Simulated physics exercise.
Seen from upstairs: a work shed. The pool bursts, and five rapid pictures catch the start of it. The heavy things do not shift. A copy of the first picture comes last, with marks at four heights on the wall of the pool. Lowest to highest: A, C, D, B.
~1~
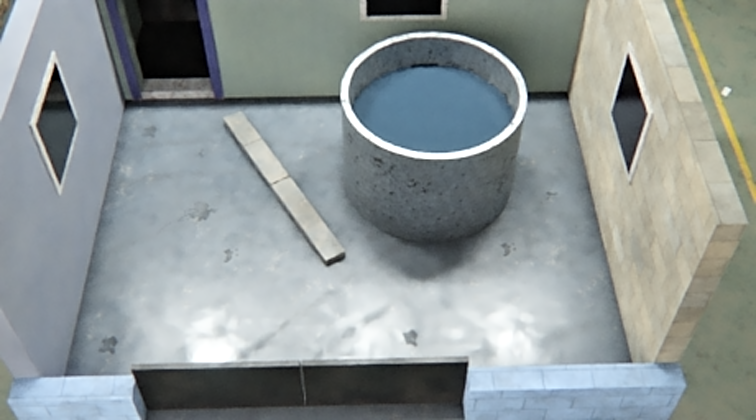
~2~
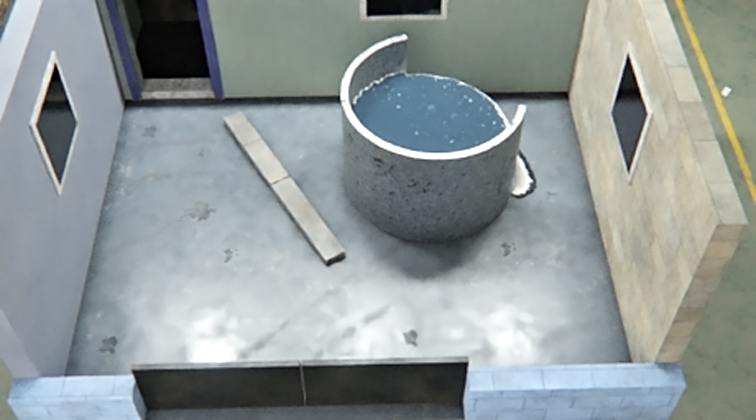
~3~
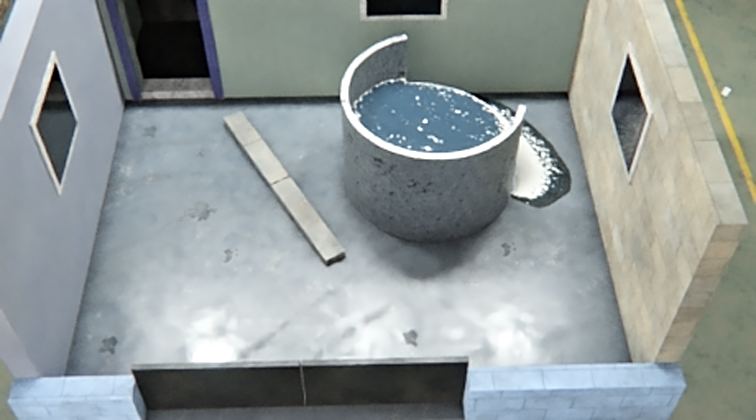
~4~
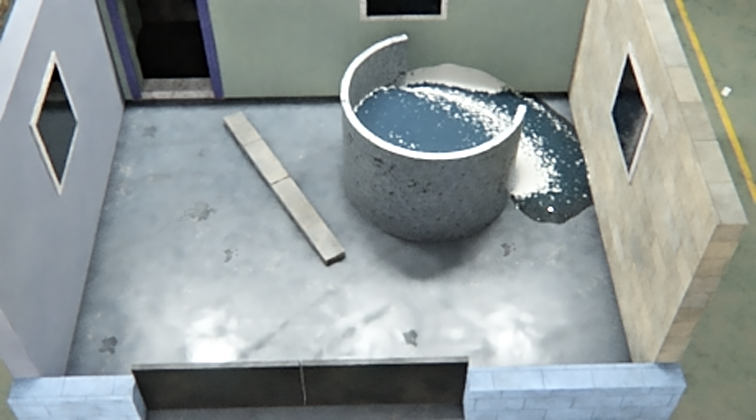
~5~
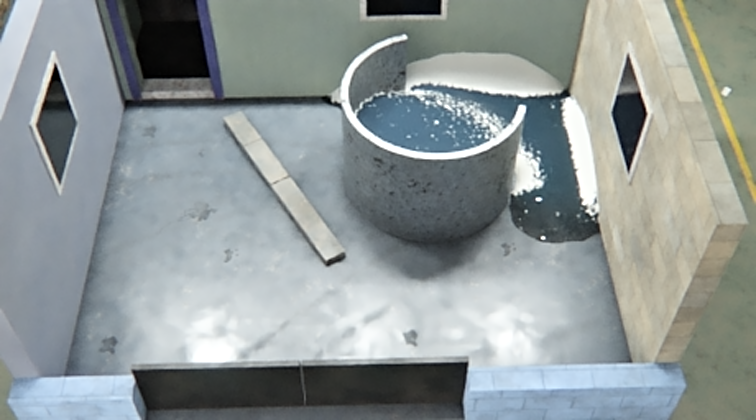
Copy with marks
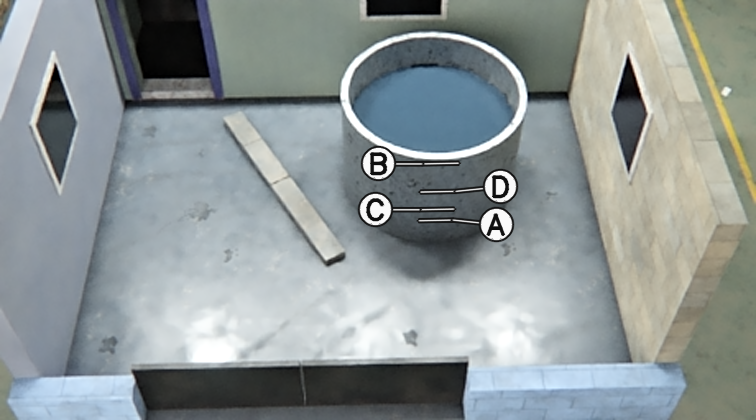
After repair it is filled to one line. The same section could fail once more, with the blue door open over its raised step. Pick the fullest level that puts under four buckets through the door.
That is level D.
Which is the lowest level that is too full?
That is level B.
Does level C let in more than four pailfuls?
No, that is safe.
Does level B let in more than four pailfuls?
Yes, it does.
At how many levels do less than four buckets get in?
Three.
In white, A at (435, 220); B at (440, 163); C at (436, 209); D at (438, 191); from the bottom up A, C, D, B.
If A is chosen, nothing gets over.
If B is chosen, about 12 bucketfuls get in.
If C is chosen, nothing gets over.
If D is chosen, a bucket or two gets in.
